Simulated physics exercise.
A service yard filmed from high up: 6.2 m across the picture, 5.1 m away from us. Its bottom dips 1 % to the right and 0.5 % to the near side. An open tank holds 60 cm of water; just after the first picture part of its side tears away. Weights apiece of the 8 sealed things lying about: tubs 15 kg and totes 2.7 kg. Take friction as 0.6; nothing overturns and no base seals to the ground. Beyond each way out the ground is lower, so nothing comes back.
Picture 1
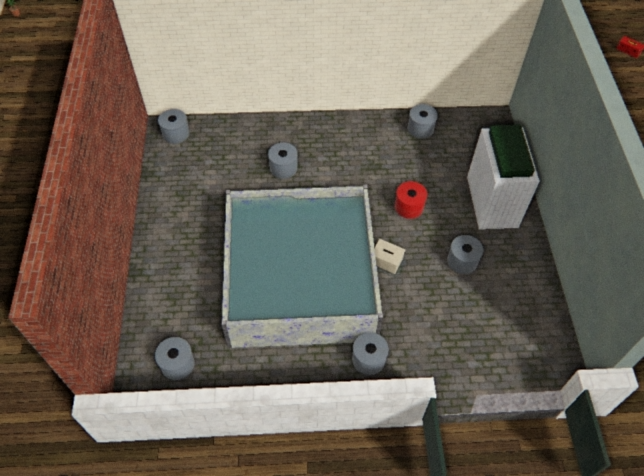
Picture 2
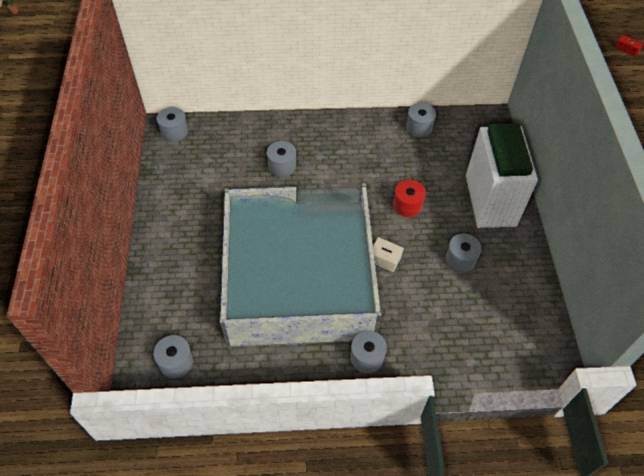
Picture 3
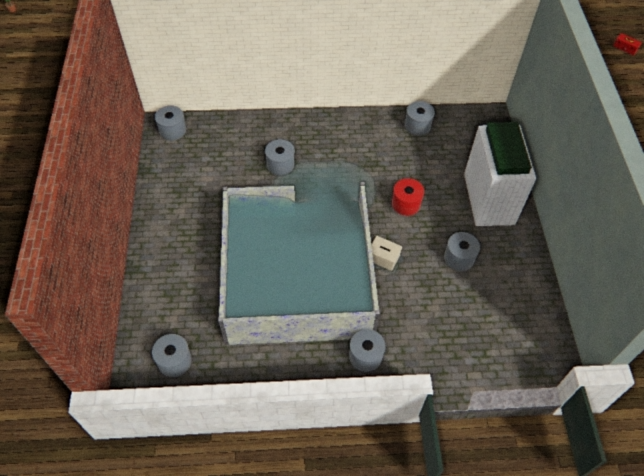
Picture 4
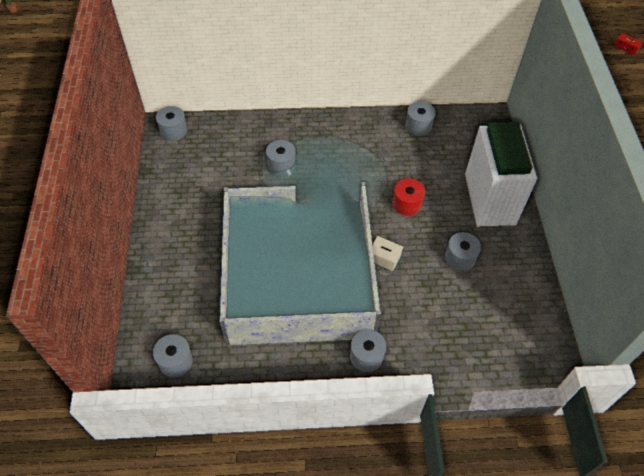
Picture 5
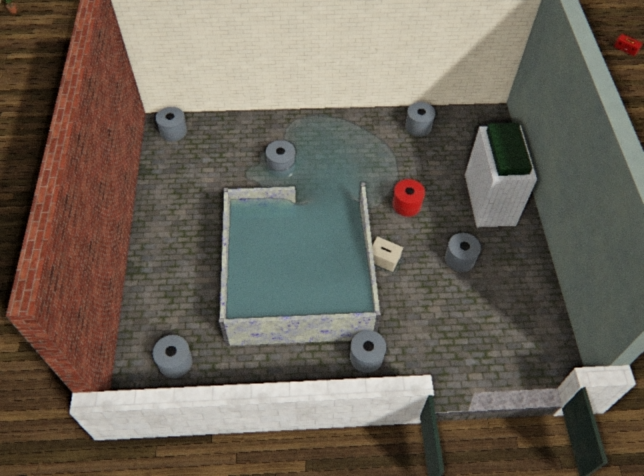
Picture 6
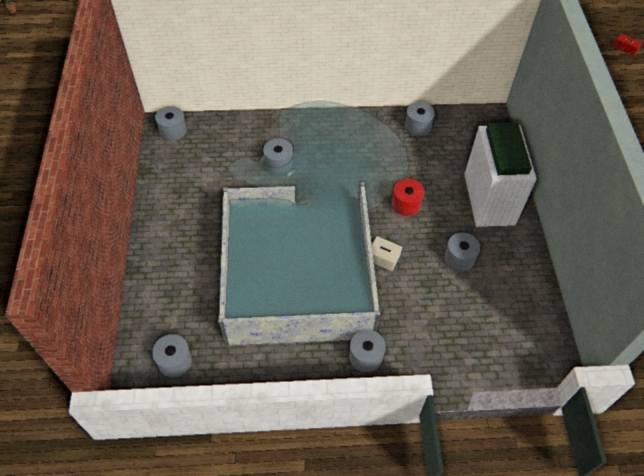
A walled, grey-paved yard is seen from high above, with brick-red, cream and grey-green walls. Around a water-filled open tank near the middle stand six grey tubs, a red tub and a small cream box, with a green-topped white block at right. Part of the tank's far side gives way and water fans thinly across the paving toward the back wall, while the objects stay put and the view shifts barely.
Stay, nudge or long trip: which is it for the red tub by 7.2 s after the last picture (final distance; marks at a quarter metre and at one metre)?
Red tub is nudged along.
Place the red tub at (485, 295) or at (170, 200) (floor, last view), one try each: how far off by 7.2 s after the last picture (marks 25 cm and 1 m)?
In that order: It barely shifts; it slides a little.
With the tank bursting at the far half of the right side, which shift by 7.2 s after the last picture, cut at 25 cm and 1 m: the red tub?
Then the red tub ends far away.
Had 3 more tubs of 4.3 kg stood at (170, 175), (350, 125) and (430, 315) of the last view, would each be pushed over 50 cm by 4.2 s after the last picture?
In that order: Past it, more, short of it.
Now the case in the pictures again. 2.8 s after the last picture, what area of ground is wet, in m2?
Roughly 18 m2.
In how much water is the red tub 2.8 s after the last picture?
Roughly 0 cm.
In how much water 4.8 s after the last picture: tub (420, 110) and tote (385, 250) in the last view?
Roughly 14 and 3 cm.
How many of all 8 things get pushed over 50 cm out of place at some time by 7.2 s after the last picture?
4 of them.
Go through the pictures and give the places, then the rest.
The red tub at (412, 193) rests on the ground; water covers 3.8 m2; 0 of 8 have shifted, in the first picture.
The red tub at (410, 192) rests on the ground; 4.3 m2 under water; 0 of 8 have shifted, in the second picture.
The red tub at (409, 190), on the bottom; 5.1 m2 under water; 0 of 8 have shifted, in the third picture.
The red tub at (410, 191), on the bottom; water covers 5.9 m2; 0 of 8 have shifted, in the fourth picture.
The red tub at (410, 191) rests on the ground; water covers 7.0 m2; 0 of 8 have shifted, in the fifth picture.
The red tub at (409, 191) rests on the ground; 8.0 m2 under water; 0 of 8 have shifted, in the sixth picture.
Then, 0.9 s after the last picture the red tub is near (409, 191), 0.0 m from its start, aground; 0 of 8 are out; 0 afloat.
Then, 2.8 s after the last picture the red tub is near (409, 191), 0.0 m from its start, aground; 0 of 8 are out; 2 afloat.
Then, 4.8 s after the last picture the red tub is near (409, 191), 0.0 m from its start, aground; 0 of 8 are out; 0 afloat.
Then, 7.2 s after the last picture the red tub is near (399, 210), 0.4 m from its start, aground; 0 of 8 are out; 1 afloat.
